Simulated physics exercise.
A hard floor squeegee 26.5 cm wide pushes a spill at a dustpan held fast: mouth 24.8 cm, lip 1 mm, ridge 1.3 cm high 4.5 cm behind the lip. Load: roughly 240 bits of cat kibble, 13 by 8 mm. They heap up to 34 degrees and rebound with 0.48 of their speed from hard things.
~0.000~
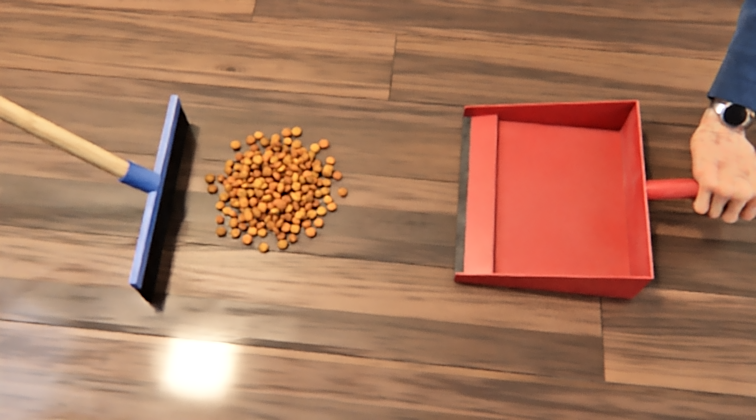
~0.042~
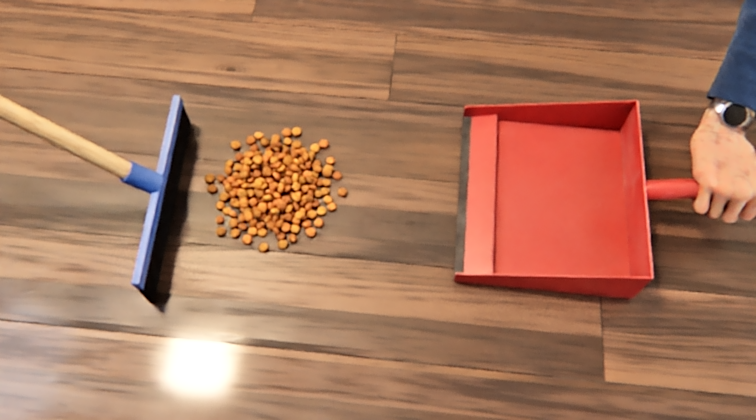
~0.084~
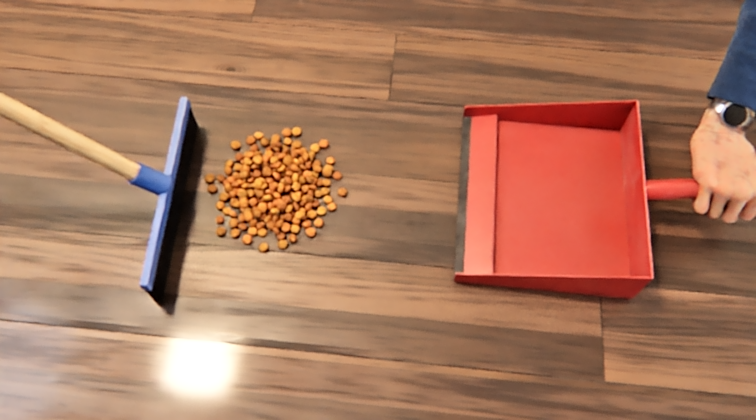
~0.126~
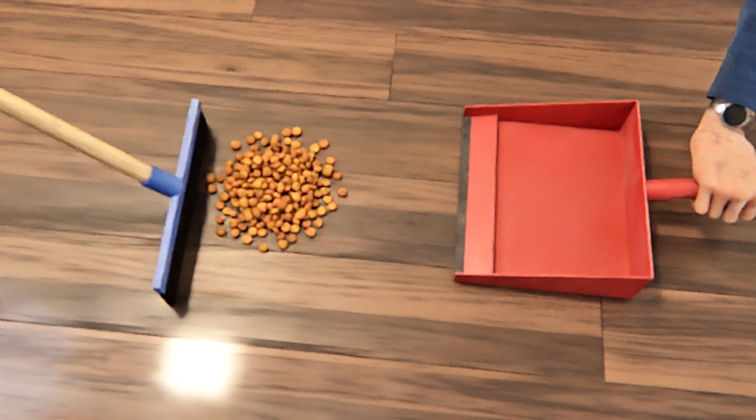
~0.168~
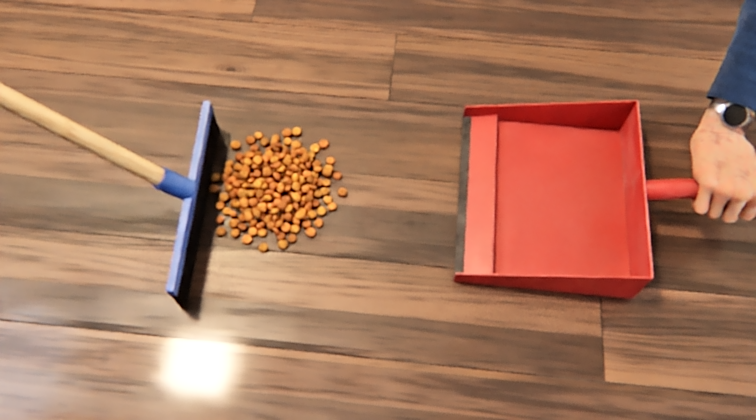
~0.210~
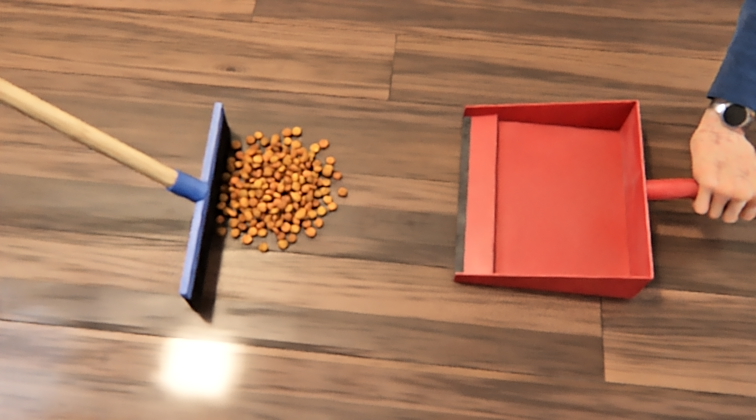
The clip opens on a wooden floor with a loose pile of small brown kibble between a blue squeegee on the left and a red dustpan gripped by a hand at right. The squeegee slides a short way rightward until its blade meets the pile's left edge, while the dustpan stays still.
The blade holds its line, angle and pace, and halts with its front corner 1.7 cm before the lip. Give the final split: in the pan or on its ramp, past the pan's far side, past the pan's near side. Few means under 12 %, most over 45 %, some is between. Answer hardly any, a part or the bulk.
In the pan or on its ramp: A part; past the pan's far side: Hardly any; past the pan's near side: Hardly any.
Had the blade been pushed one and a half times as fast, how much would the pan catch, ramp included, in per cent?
It would be near 35 per cent.
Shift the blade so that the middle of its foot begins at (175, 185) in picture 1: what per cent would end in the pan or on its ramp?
Some 45 per cent.
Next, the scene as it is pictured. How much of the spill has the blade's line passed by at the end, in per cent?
Roughly 20 per cent.
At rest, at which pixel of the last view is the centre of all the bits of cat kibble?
Around (455, 212).
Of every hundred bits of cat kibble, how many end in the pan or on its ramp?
Some 35 per cent.
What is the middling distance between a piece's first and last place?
Some 24 cm.
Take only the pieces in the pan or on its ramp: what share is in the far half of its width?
Some 10 per cent.
After 0.58 s, middle of the blade 18 cm from the lip; 0 % over the lip, far side 0 %, near side 5 %.
After 0.83 s, middle of the blade 8 cm from the lip; 0 % over the lip, far side 0 %, near side 5 %.
After 1.19 s, middle of the blade 2 cm from the lip; 35 % over the lip, far side 0 %, near side 5 %.
At rest (1.5 s), pan 35 %, far side 0 %, near side 5 %, in front of the lip or behind the blade 60 %.
